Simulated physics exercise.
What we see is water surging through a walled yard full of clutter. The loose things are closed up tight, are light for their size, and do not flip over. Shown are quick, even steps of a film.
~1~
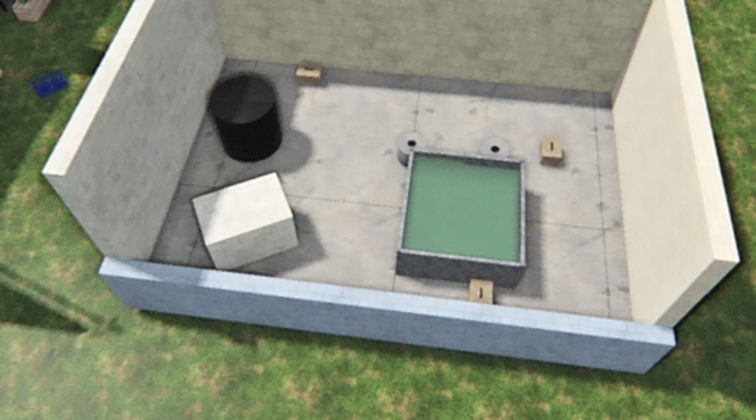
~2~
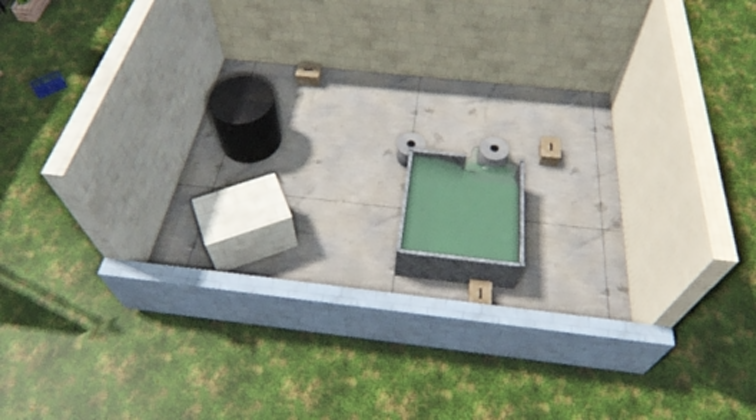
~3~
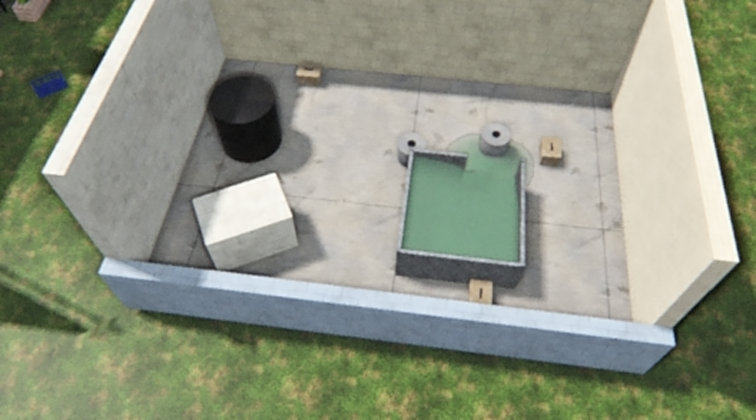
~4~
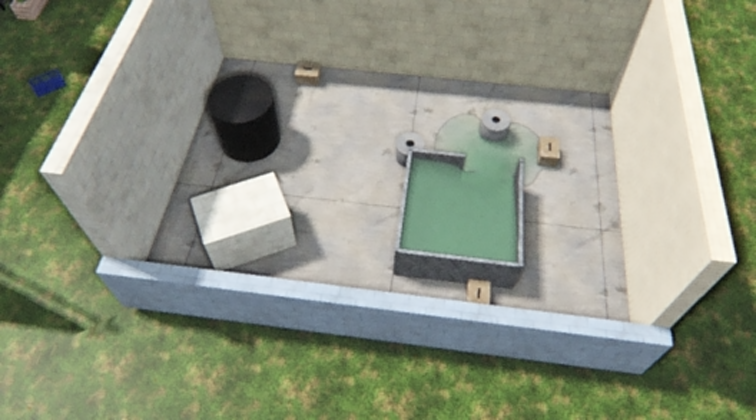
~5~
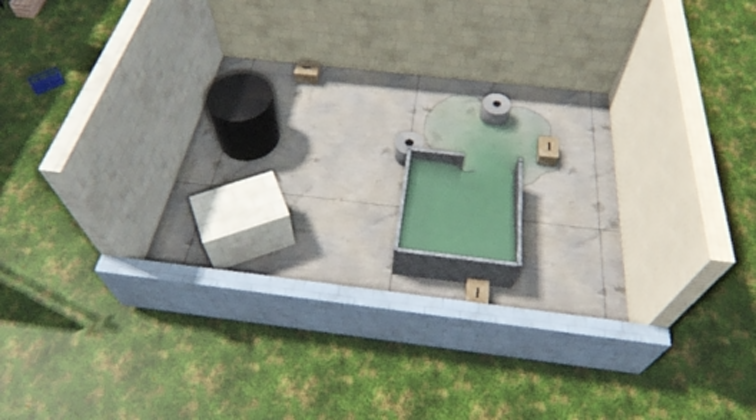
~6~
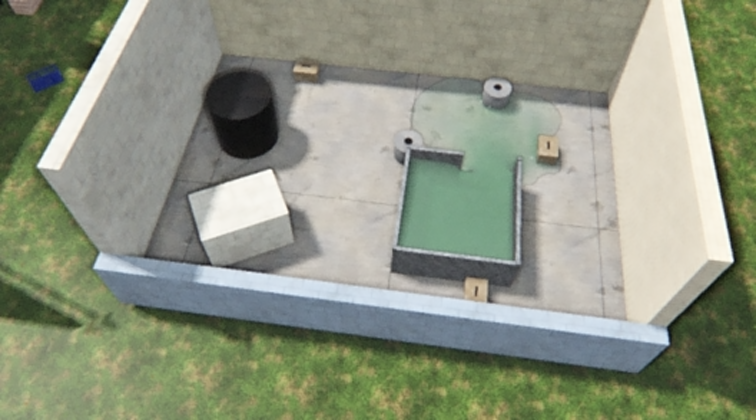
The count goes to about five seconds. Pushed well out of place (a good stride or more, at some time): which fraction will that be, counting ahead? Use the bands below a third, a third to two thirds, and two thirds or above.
It falls a third to two thirds.
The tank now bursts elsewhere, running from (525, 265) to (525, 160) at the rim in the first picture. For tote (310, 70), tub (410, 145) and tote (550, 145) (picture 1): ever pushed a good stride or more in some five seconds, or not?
One after another: Never gets that far, then never gets that far, then goes the distance.
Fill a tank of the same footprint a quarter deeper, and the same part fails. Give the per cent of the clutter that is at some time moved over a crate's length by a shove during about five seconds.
Something like 60 percent.
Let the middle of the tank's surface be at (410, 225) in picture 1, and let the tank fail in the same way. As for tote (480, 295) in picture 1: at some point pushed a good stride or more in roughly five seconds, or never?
That one, I'd say: Came up short.
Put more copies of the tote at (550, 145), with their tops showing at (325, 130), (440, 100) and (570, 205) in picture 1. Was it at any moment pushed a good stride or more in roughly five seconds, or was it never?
Outcome per entry: Stays where it is / knocked aside / stays where it is.
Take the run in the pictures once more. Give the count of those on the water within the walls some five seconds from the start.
Number: 0.
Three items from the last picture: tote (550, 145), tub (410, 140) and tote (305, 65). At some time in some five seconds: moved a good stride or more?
Tally in given order: The full distance / less than that / the full distance.
A moment on, 1 of 5 are well off their spots; 0 afloat.
Next, 2 of 5 are well off their spots; 1 afloat.
Later, 3 of 5 are well off their spots; 1 afloat.
In the end, 3 of 5 are well off their spots, and 3 have been at some point; 0 afloat.
